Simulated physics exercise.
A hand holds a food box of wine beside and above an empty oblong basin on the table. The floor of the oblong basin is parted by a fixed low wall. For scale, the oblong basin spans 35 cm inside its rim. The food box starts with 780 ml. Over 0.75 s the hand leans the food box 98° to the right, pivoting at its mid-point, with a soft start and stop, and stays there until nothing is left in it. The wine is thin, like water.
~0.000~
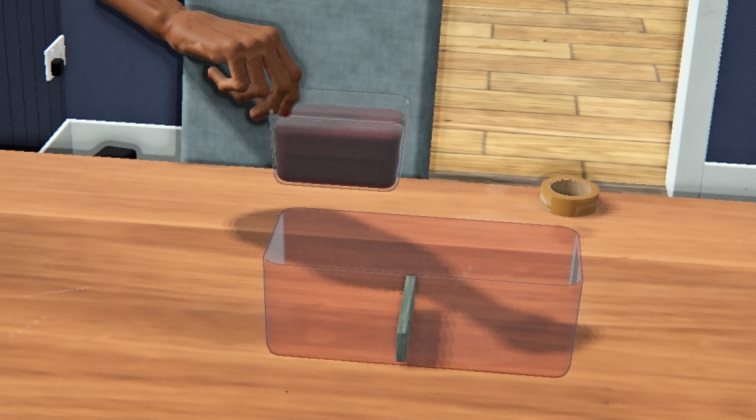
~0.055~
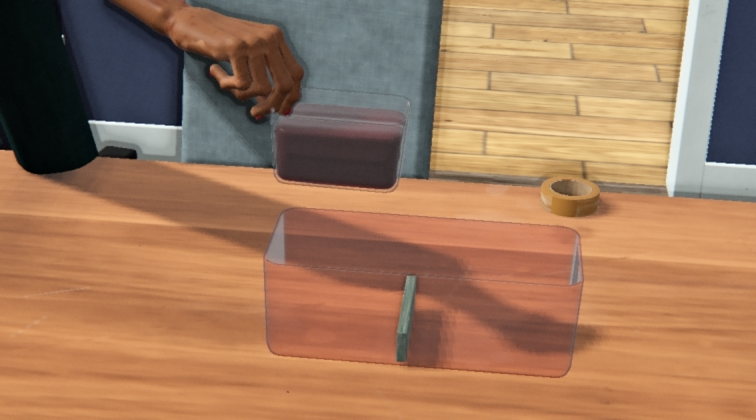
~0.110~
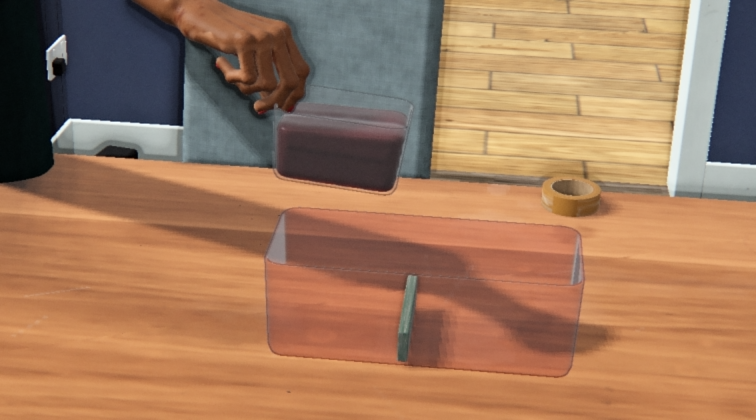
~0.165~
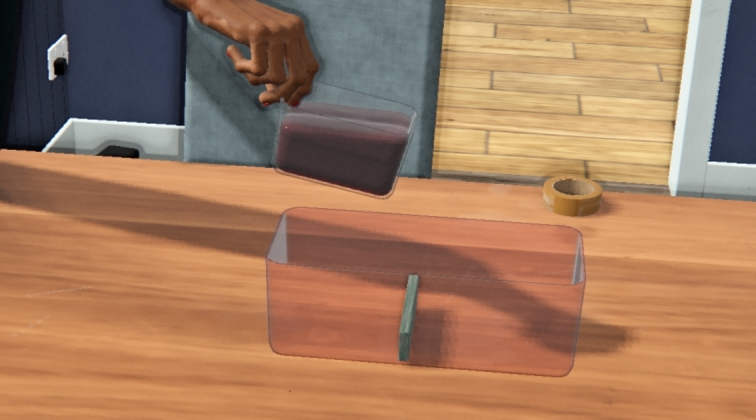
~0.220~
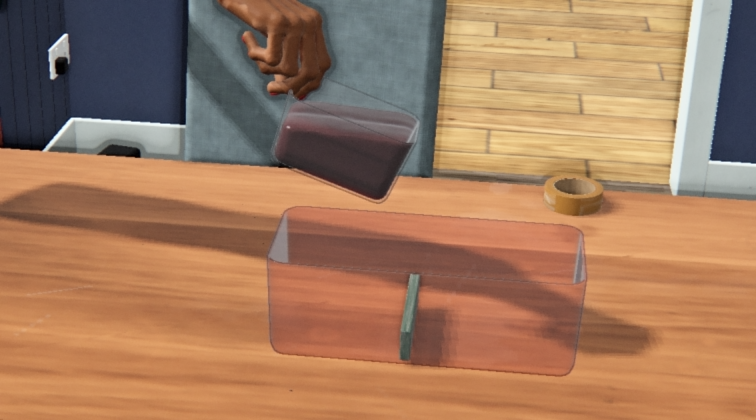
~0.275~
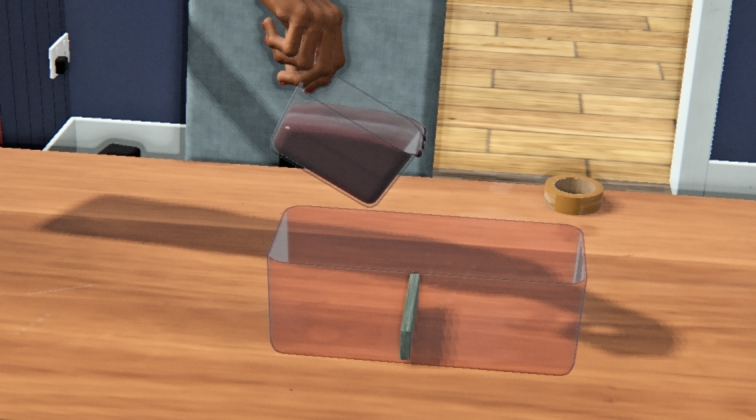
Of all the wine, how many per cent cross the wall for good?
The far part has some 88 per cent.
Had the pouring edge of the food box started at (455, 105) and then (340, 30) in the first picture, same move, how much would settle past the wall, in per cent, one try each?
In turn about 90 and 55 per cent.
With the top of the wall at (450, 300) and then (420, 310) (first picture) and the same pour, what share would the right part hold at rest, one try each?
In turn about 55 and 75 per cent.
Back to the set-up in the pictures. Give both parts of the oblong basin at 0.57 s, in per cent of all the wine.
Left about 0, right about 34.
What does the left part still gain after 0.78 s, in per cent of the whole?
About 2 per cent.
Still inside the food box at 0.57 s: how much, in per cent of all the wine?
Some 32 per cent.
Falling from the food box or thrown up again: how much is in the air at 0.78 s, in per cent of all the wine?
Near 5 in a hundred.
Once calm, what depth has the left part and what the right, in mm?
Left about 4 mm, right about 26 mm.
Then, 0.57 s in, the tilt is 84° and 33 per cent is still to pour, 0 is left of the wall and 33 right of it.
Then, 0.78 s in, the tilt is 98° and 9 per cent is still to pour, 9 is left of the wall and 78 right of it.
Then, 1.01 s in, the tilt is 98° and 2 per cent is still to pour, 10 is left of the wall and 87 right of it.
Then, 1.25 s in, the tilt is 98° and 0 per cent is still to pour, 11 is left of the wall and 88 right of it.
Finally, 11 per cent lies left of the wall, 88 right of it and 1 outside.
